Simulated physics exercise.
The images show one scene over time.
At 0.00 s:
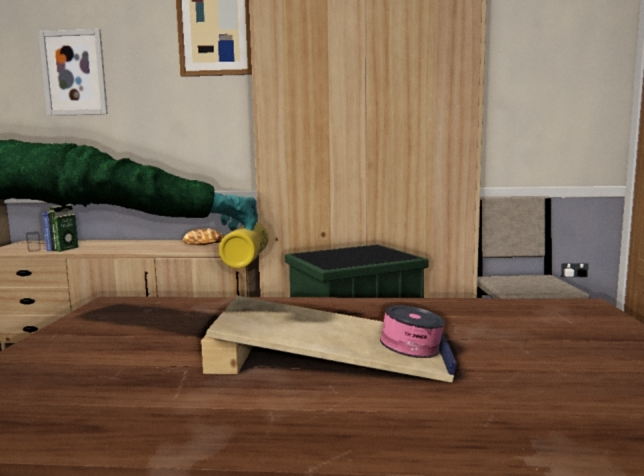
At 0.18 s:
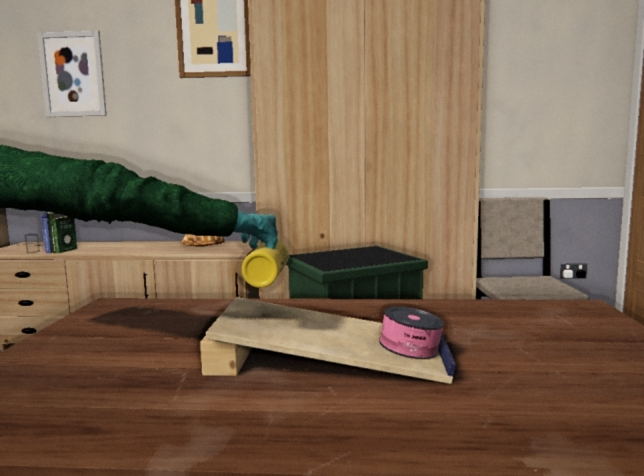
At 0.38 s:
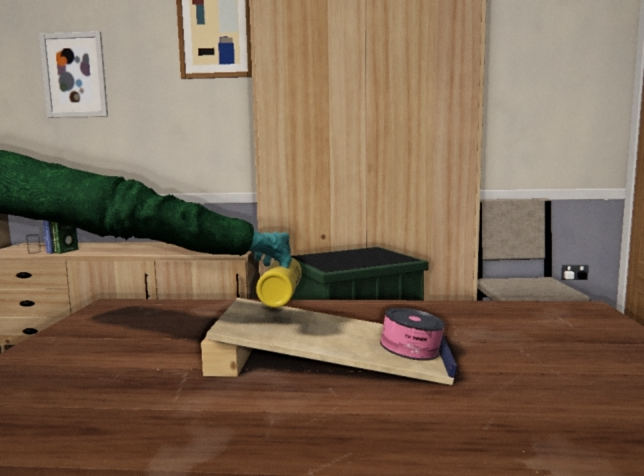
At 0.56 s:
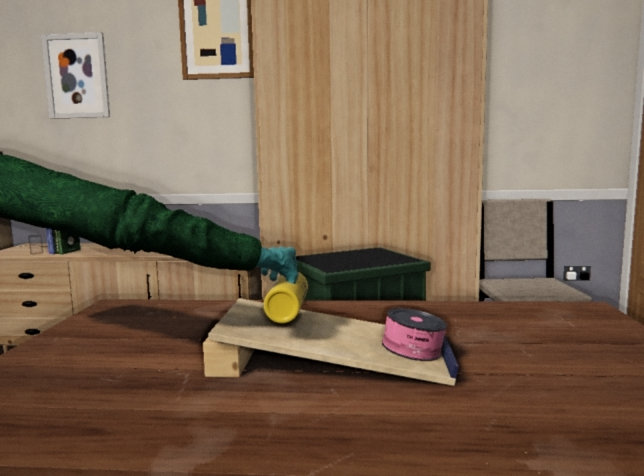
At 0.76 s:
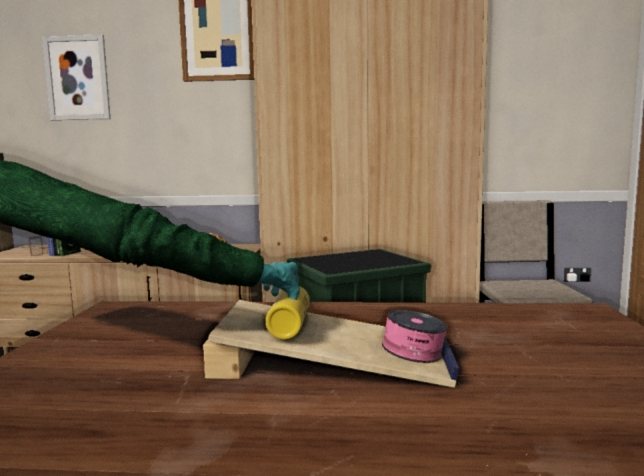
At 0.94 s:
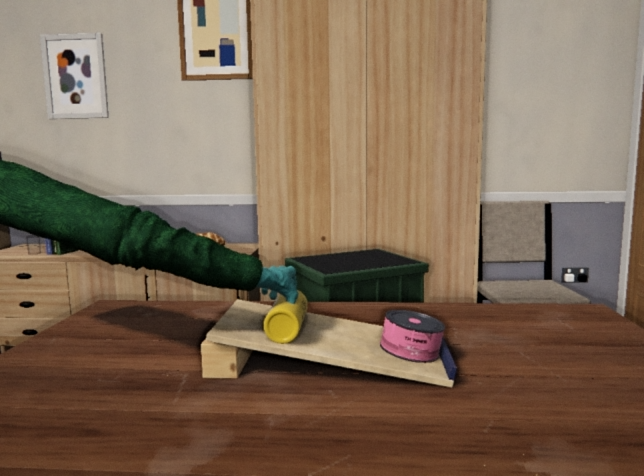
The footage shows a green-sleeved arm with a teal hand lowering a yellow bottle on its side, rightward and down, onto the raised left part of a sloping wooden board, while a pink tub sits unmoved near the lower end.
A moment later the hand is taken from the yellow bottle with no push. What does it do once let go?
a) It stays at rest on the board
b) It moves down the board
Option b: It moves down the board.
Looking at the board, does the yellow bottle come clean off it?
Result: The yellow bottle stays on top.
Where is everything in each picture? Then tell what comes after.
Still above its spot; yellow bottle (249, 241); pink tub (412, 331), in the first frame.
Still above its spot; yellow bottle (269, 259); pink tub (411, 332), in the second frame.
Still above its spot; yellow bottle (282, 277); pink tub (412, 333), in the third frame.
Still above its spot; yellow bottle (289, 292); pink tub (414, 334), in the fourth frame.
Still above its spot; yellow bottle (291, 307); pink tub (414, 335), in the fifth frame.
In place under the hand; yellow bottle (289, 311); pink tub (412, 335), in the sixth frame.
After 1.24 s, yellow bottle shifted a little near (303, 314).
After 1.44 s, yellow bottle shifted about its own width near (337, 320).
After 1.54 s, yellow bottle shifted well along near (361, 325).
After 1.64 s, yellow bottle shifted well along near (365, 325).
In the end (2.2 s), moved from the start, yellow bottle; pink tub unmoved. At the end, from the last picture's camera, yellow bottle near (368, 326). The yellow bottle slides or rolls down.
